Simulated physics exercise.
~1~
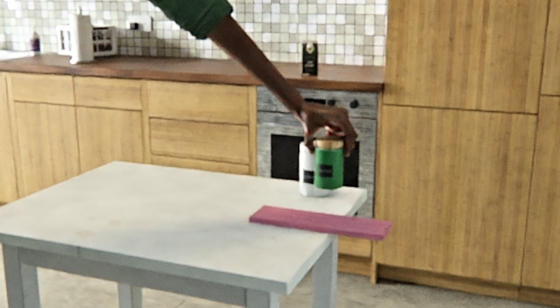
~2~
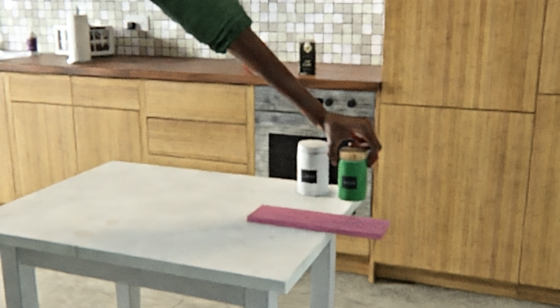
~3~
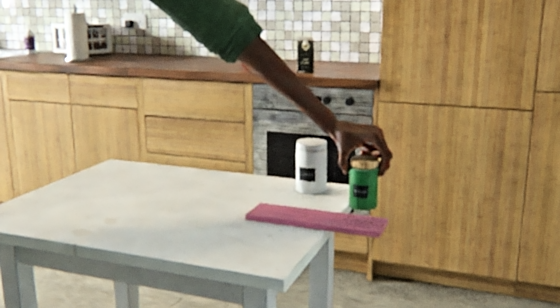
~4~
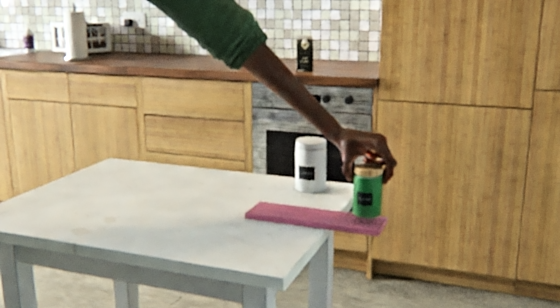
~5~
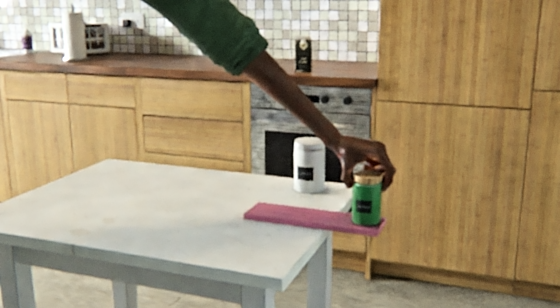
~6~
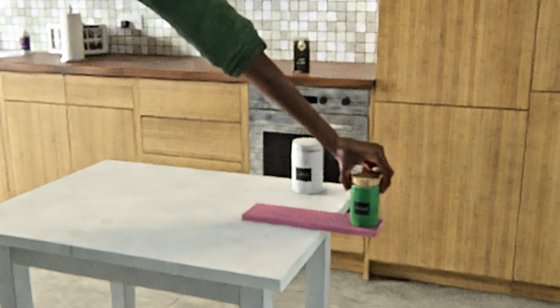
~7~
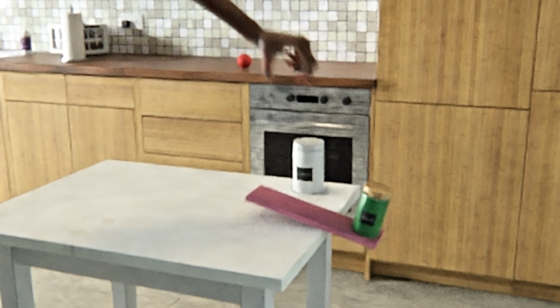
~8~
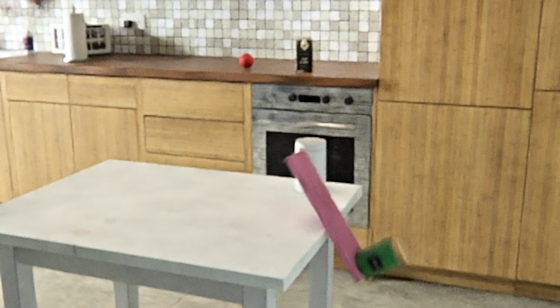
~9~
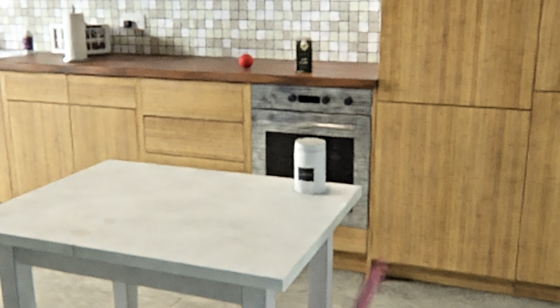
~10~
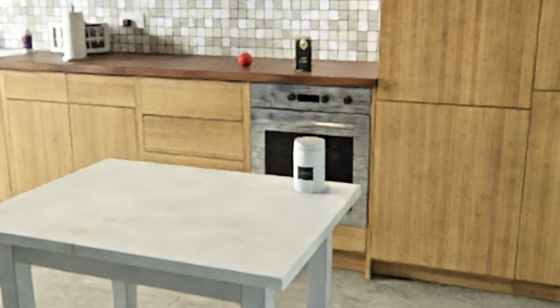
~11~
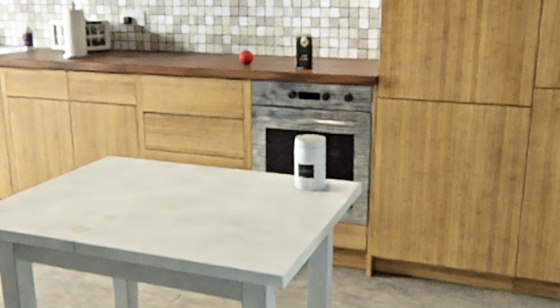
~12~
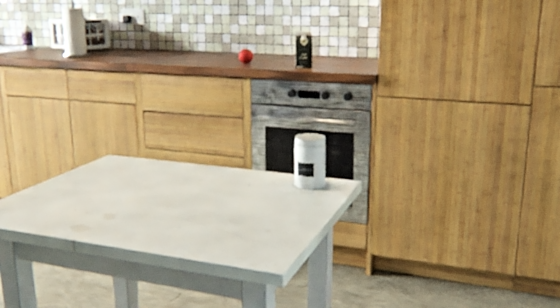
A pink board juts past the right edge of a pale table in a wooden kitchen, seen from slightly above by a gently swaying camera. A hand reaching down from above lifts a green jar from beside a white jar, carries it right and lowers it upright onto the board's overhanging end. The fingers let go and the arm draws back. At once the board tips, its outer end dropping, and swings steeply as the green jar falls with it. Both drop out of view beyond the table, leaving the white jar standing near the edge.
